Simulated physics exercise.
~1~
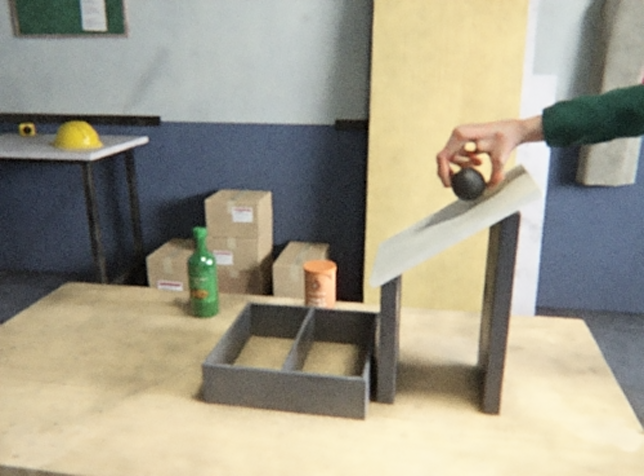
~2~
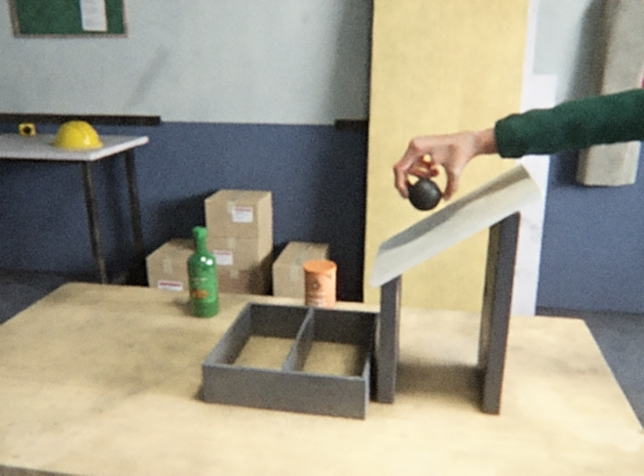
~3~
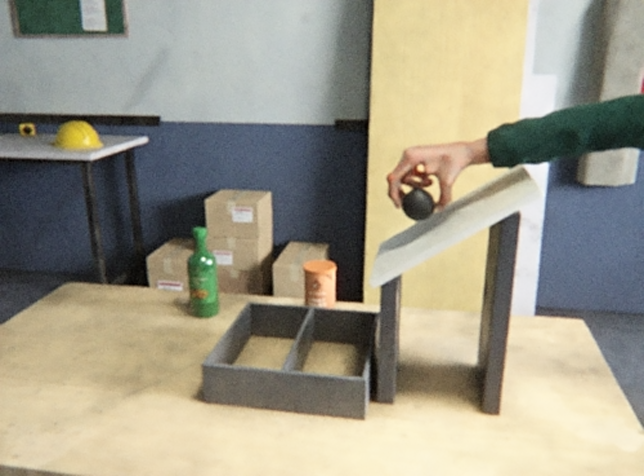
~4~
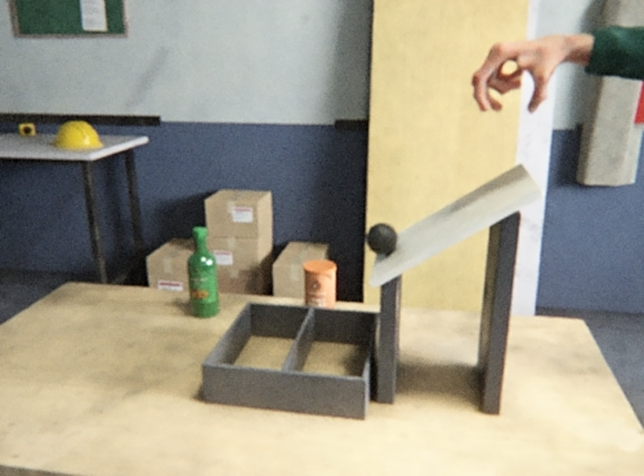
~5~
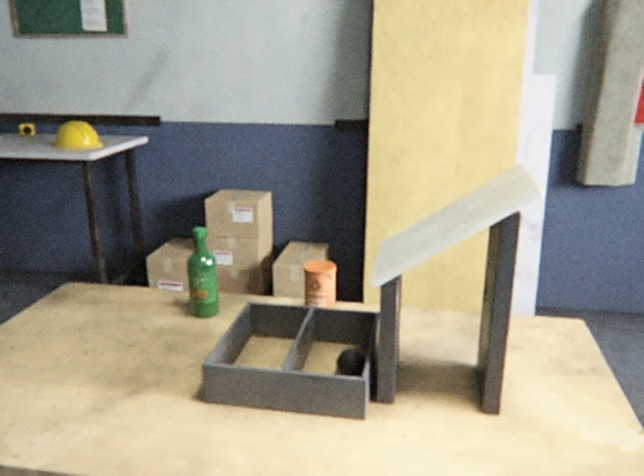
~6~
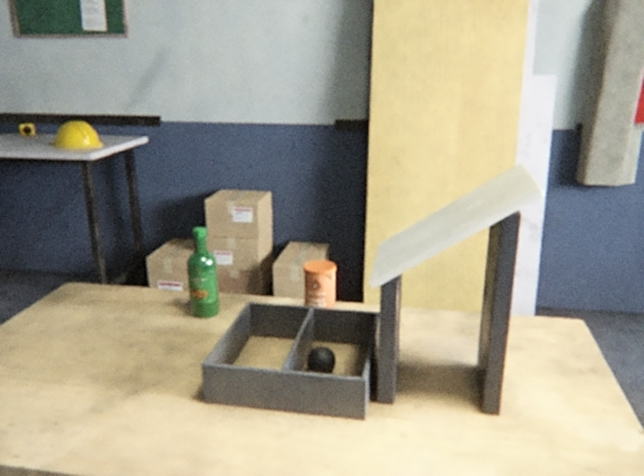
Workshop table with a hand lowering a black ball along a sloping board, releasing it, and the ball dropping into the tray's nearer bay.
